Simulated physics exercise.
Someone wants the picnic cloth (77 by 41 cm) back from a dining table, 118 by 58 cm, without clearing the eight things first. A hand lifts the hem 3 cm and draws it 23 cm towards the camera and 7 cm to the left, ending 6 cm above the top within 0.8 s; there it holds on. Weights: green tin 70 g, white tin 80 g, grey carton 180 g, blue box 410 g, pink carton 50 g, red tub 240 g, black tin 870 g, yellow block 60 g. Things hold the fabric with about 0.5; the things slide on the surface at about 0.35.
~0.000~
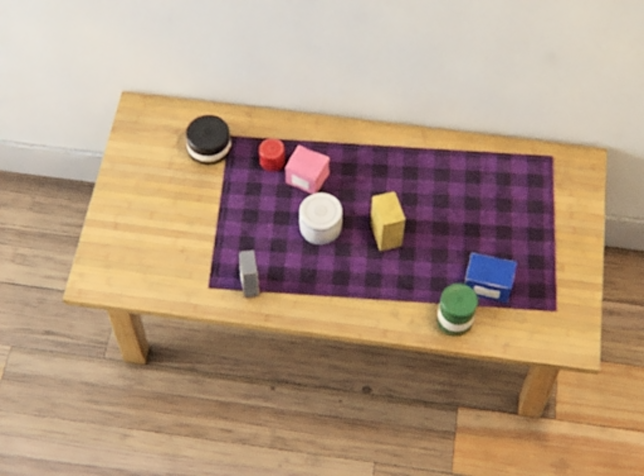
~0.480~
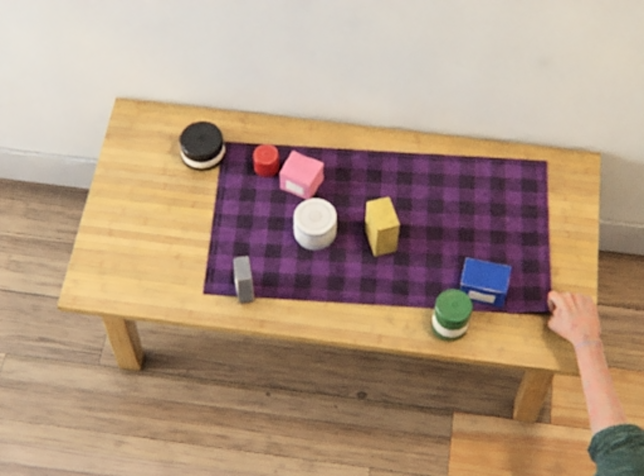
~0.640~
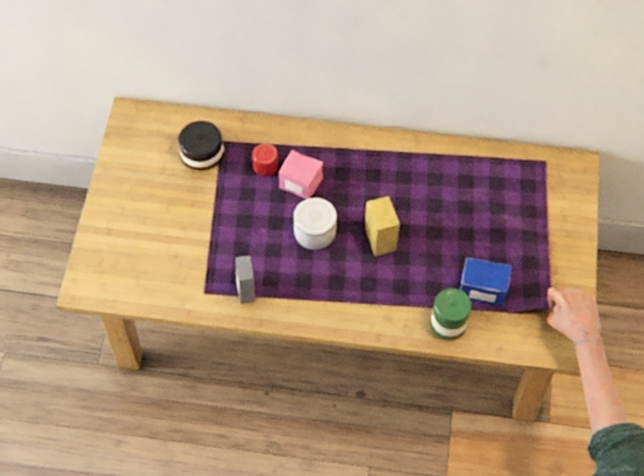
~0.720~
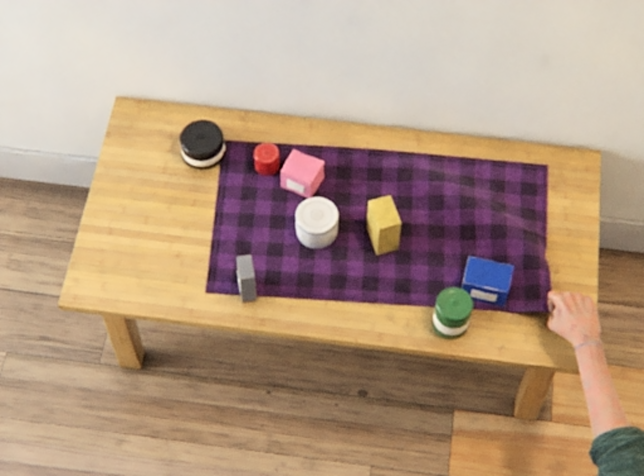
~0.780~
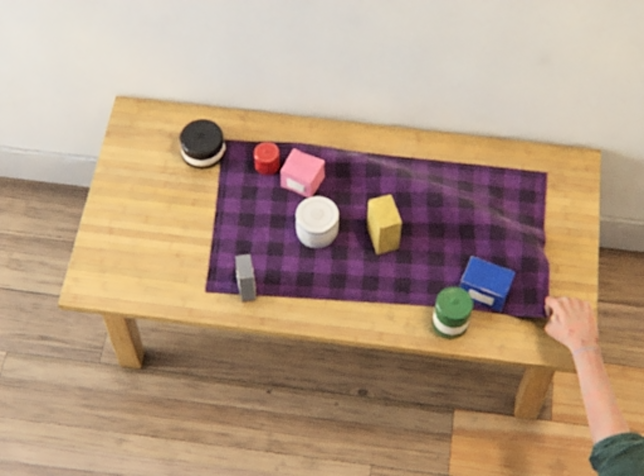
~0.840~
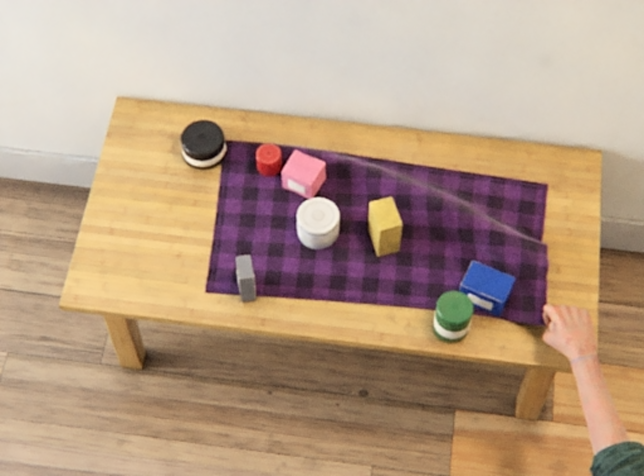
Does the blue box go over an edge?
Result: Blue box falls off.
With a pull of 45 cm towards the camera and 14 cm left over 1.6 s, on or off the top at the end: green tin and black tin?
In that case: Green tin drops off, black tin stays up.
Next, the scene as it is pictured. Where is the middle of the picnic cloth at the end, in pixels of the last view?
Around (399, 269).
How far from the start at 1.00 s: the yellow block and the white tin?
Yellow block 4 cm, white tin 2 cm.
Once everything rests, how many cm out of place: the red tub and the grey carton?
About: Red tub 10 cm, grey carton 8 cm.
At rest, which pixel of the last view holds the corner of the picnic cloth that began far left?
Around (280, 144).
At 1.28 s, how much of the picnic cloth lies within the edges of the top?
Some 95 per cent of it.
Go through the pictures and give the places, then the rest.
In the first picture, blue box (491, 271); picnic cloth corners (208, 288) (553, 156) (557, 311).
In the second picture, picnic cloth corners (203, 294) (547, 161); grip (553, 312).
In the third picture, grey carton (244, 267); picnic cloth corners (204, 294) (546, 161); grip (553, 309).
In the fourth picture, picnic cloth corners (206, 293) (548, 165); grip (552, 312).
In the fifth picture, blue box (488, 276); picnic cloth corners (205, 292) (547, 173); grip (550, 317).
In the sixth picture, blue box (488, 281); picnic cloth corners (205, 293) (548, 184); grip (548, 325).
After 1.0 s, 100 % of the picnic cloth is still over the top; blue box 8 cm off its start, green tin 6 cm off its start, yellow block 4 cm off its start.
After 1.1 s, 95 % of the picnic cloth is still over the top; blue box 15 cm off its start, green tin 14 cm off its start, yellow block 8 cm off its start.
After 1.3 s, 95 % of the picnic cloth is still over the top; blue box 20 cm off its start at (465, 363), green tin over the edge, yellow block 10 cm off its start at (391, 252).
After 1.4 s, 90 % of the picnic cloth is still over the top; blue box on its side, 26 cm off its start, green tin over the edge, yellow block 12 cm off its start.
After 3.0 s, 90 % of the picnic cloth is still over the top; blue box over the edge, green tin over the edge, yellow block 12 cm off its start at (395, 258), red tub 11 cm off its start at (309, 170).
